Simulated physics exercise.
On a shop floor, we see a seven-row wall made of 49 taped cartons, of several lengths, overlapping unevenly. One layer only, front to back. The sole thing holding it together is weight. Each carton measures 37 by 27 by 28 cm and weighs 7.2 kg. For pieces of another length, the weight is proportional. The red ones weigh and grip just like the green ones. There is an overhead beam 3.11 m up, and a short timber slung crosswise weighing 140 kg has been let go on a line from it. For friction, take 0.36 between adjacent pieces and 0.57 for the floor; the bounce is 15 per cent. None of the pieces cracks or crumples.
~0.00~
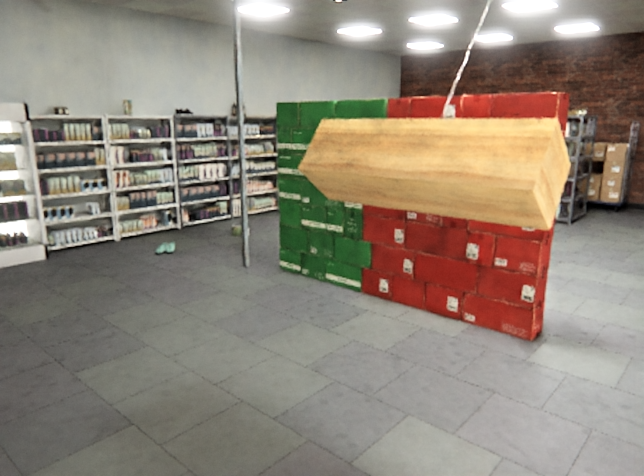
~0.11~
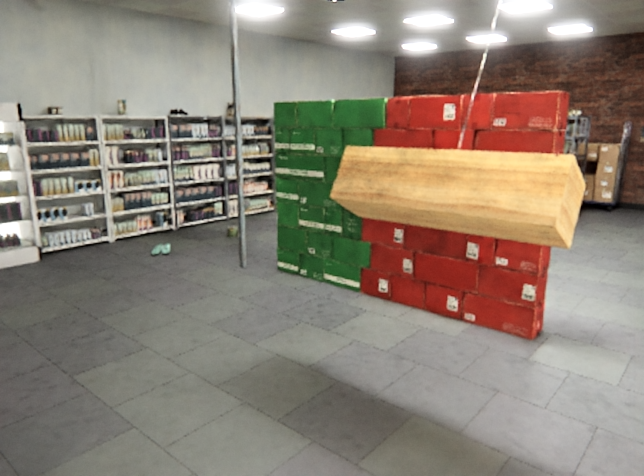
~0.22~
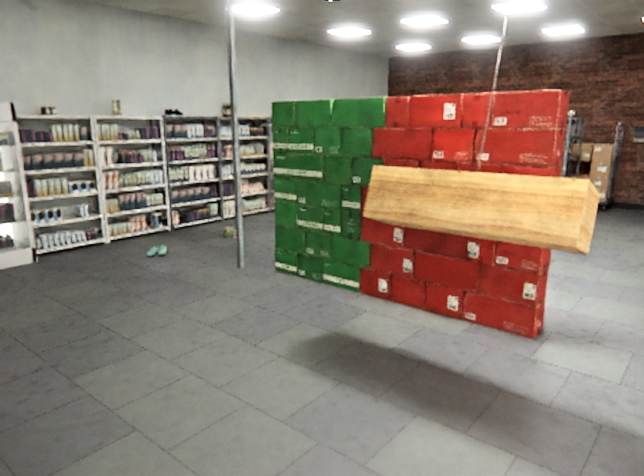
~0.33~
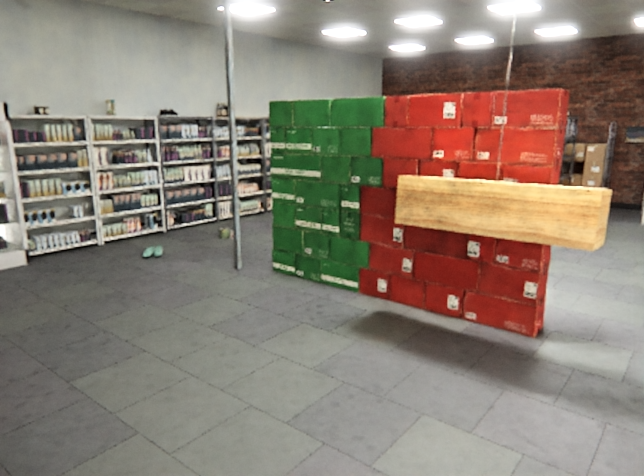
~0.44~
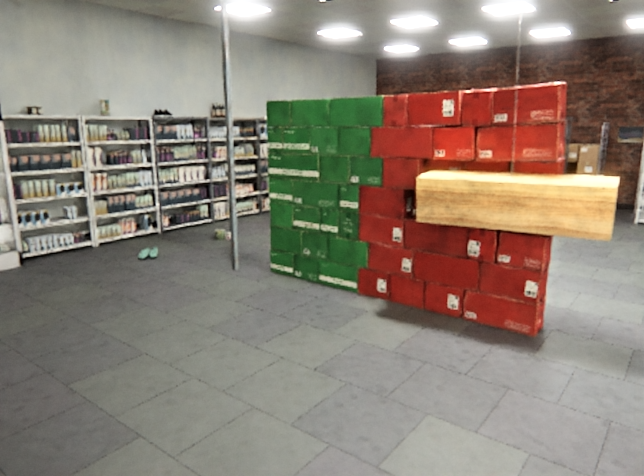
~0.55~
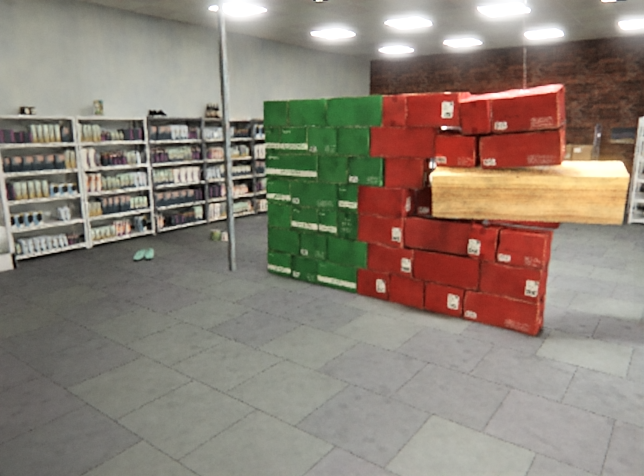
A hanging wooden beam swings rightward into a green and red carton wall, shifting red cartons.
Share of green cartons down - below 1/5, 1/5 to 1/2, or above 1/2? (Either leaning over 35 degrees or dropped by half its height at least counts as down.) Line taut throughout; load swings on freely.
The fallen share stays below a fifth.
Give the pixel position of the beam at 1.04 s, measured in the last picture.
Roughly at pixel (543, 154).
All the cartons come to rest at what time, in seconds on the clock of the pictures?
That is at about 3.5 s.
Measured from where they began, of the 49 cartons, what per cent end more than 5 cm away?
The share is 35 %.
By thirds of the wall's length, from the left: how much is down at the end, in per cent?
The thirds come out at 0 on the left, 10 in the middle and 80 on the right, in per cent.
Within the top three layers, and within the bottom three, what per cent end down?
Top 40, bottom 10 per cent.
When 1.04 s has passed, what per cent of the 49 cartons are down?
By then 20 %.
Around 0.72 s, line 24° past plumb; none of the 23 green cartons down (5 of 49 in all colours); top green carton unmoved; top red carton tipped 5°.
Around 1.04 s, line 34° past plumb; none of the 23 green cartons down (10 of 49 in all colours); top green carton unmoved; top red carton tipped 13°.
Around 1.54 s, line 24° past plumb; none of the 23 green cartons down (11 of 49 in all colours); top green carton unmoved; top red carton on its side.
Around 2.38 s, line 17° before plumb; none of the 23 green cartons down (13 of 49 in all colours); top green carton unmoved; top red carton on its side.
Finally (3.7 s), line 12° past plumb; none of the 23 green cartons down (14 of 49 in all colours); top green carton unmoved; top red carton 1.43 m lower. That is 0 per cent. Seen by the last camera, middles, top green carton near (283, 114), top red carton near (389, 278).
